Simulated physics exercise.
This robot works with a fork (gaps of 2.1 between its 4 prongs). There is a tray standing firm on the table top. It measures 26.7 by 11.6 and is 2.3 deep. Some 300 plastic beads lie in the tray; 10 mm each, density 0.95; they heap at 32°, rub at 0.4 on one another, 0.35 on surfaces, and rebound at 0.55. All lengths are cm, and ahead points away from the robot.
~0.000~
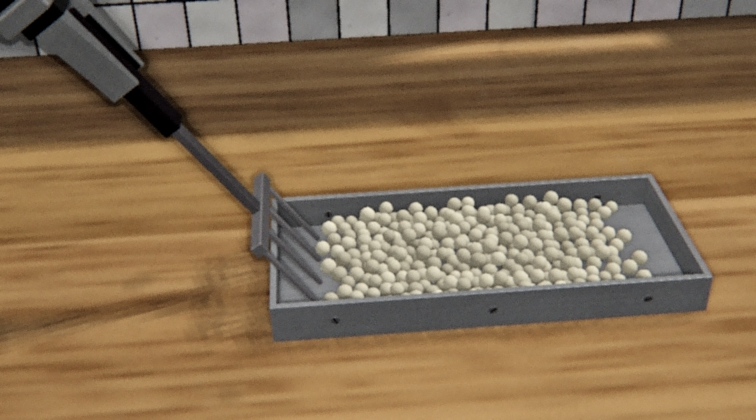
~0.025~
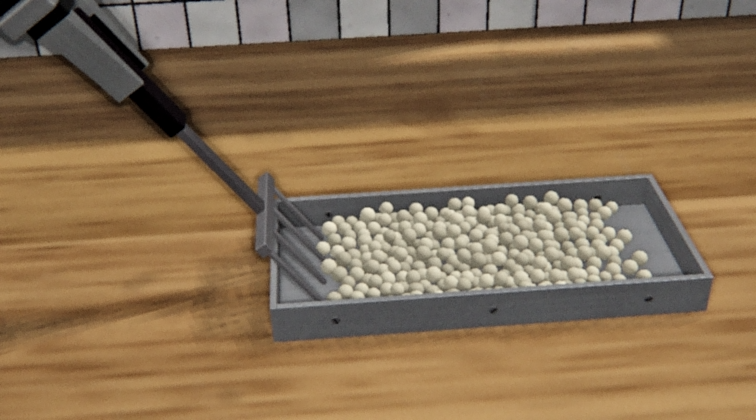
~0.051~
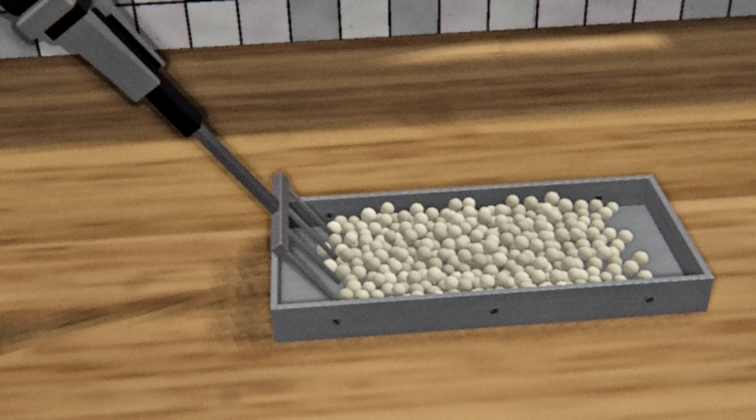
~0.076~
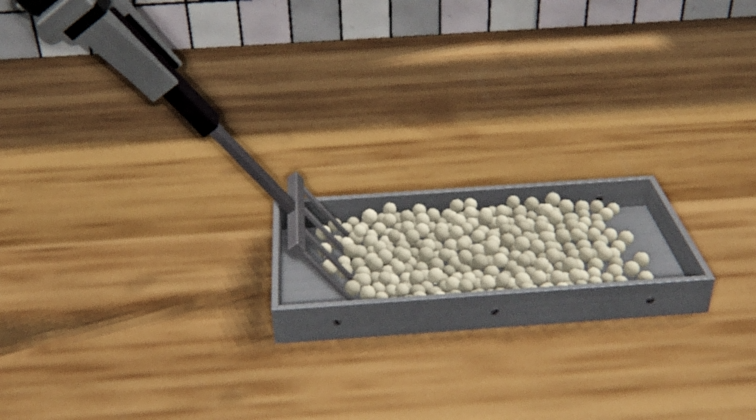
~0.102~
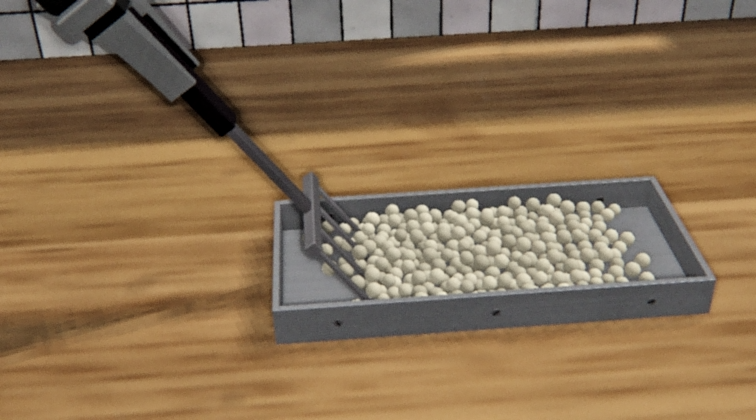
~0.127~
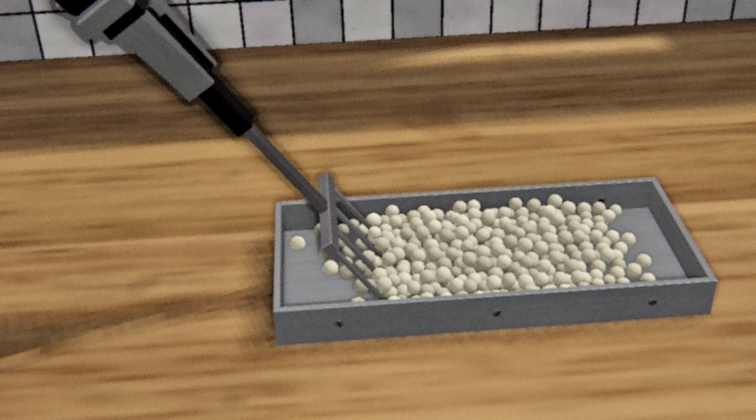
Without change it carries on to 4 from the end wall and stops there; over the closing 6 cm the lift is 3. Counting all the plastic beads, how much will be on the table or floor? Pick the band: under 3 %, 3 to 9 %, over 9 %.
Band: Under 3 %.
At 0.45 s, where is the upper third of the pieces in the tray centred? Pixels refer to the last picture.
Around (565, 240).
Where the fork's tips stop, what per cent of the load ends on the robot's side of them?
Roughly 75 percent of the load.
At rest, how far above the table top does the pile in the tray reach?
2.5 cm, roughly.
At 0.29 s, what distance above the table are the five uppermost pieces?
About 3 centimetres.
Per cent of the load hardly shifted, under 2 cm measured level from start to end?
That comes to some 25 per cent.
After 0.29 s, sloping 55°, highest piece 3 above the table; 301 in the tray.
After 0.45 s, sloping 55°, highest piece 4 above the table; 301 in the tray.
After 0.73 s, sloping 55°, highest piece 2 above the table; 301 in the tray.
After 1.43 s, sloping 55°, highest piece 2 above the table; 301 in the tray.
In the end, 301 in the tray. That is 0 % on the table or floor.
